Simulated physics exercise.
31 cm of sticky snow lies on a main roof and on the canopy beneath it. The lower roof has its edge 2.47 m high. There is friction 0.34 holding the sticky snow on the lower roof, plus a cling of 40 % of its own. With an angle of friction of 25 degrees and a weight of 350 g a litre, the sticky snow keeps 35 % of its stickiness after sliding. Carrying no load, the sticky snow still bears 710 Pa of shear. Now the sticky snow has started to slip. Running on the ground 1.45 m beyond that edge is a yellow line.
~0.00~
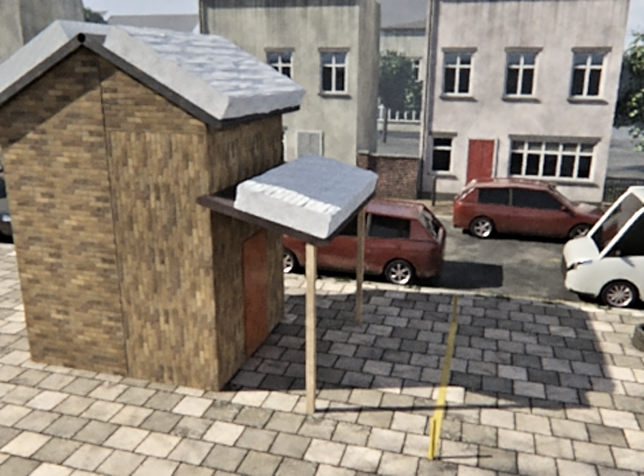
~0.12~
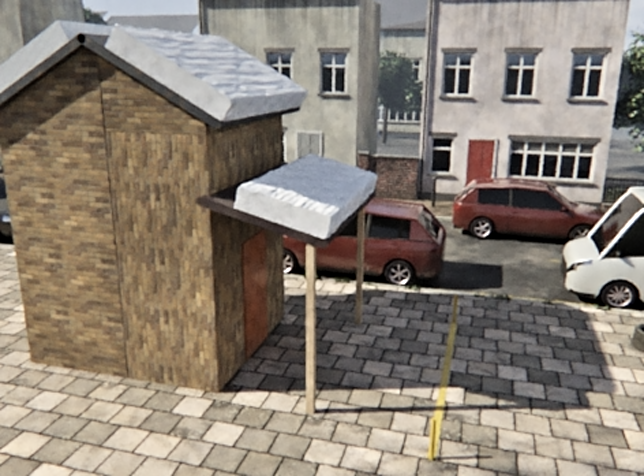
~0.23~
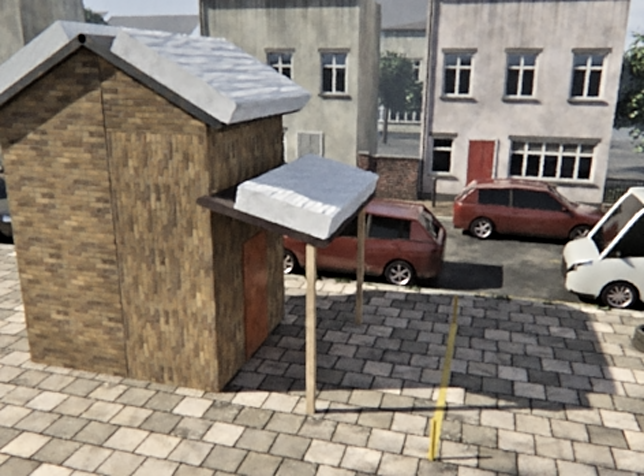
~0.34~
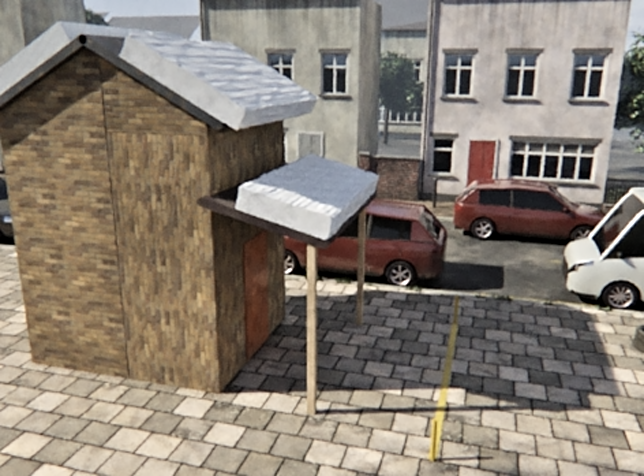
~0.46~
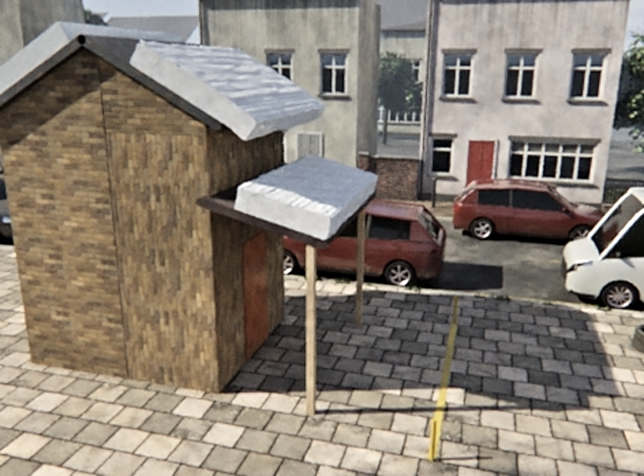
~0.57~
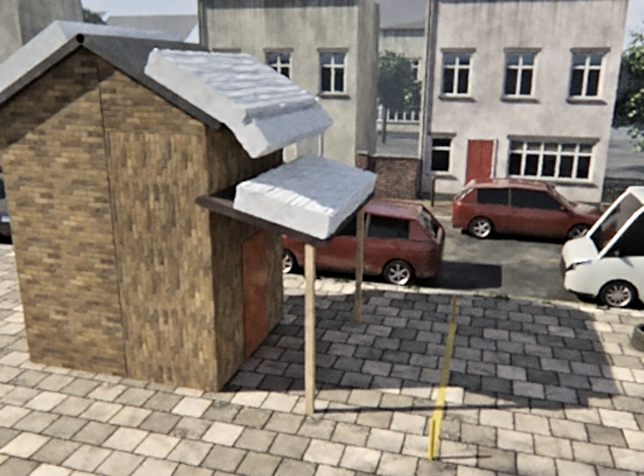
In a paved yard beside a small brick building, a thick sheet of snow on the upper roof slid slowly down to the right, poked out past the edge above the snowy lower roof, and began cracking.
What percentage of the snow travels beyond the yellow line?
About 43 %.
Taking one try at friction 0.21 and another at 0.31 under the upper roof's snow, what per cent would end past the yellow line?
First try 35 per cent, second try 25 per cent.
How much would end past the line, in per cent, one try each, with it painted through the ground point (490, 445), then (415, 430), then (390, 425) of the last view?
First try around 25 per cent, second around 50 per cent, third around 60 per cent.
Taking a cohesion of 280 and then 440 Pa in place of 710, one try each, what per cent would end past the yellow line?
You'd see 45 percent the first time and 45 percent the second.
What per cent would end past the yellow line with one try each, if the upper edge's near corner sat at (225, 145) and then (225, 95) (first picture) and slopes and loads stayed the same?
Around 30 percent, then around 45 percent.
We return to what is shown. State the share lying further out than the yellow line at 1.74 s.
Roughly 22 per cent.
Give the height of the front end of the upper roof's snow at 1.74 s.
0.0 m, roughly.
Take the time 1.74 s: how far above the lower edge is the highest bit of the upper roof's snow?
Roughly 0.6 m.
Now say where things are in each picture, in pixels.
Leading edge of the sticky snow at (222, 104), in the first frame.
Leading edge of the sticky snow at (224, 105), its middle shifted 2.4 cm, 1 % of it past the upper edge, in one piece, in the second frame.
Leading edge of the sticky snow at (229, 105), its middle shifted 9.7 cm, 5 % of it past the upper edge, in one piece, in the third frame.
Leading edge of the sticky snow at (239, 126), its middle shifted 22 cm, 12 % of it past the upper edge, in one piece, in the fourth frame.
Leading edge of the sticky snow at (249, 119), its middle shifted 40 cm, 23 % of it past the upper edge, in one piece, in the fifth frame.
Leading edge of the sticky snow at (262, 137), its middle shifted 63 cm, 36 % of it past the upper edge, cracking, in the sixth frame.
After 1.11 s, none is below the lower edge and 0 % is past the line.
After 1.74 s, 67 % is below the lower edge and 22 % is past the line.
After 2.37 s, 71 % is below the lower edge and 43 % is past the line.
After 3.00 s, 71 % is below the lower edge and 43 % is past the line.
After 3.10 s, at the end, 71 % is below the lower edge and 43 % is past the line.
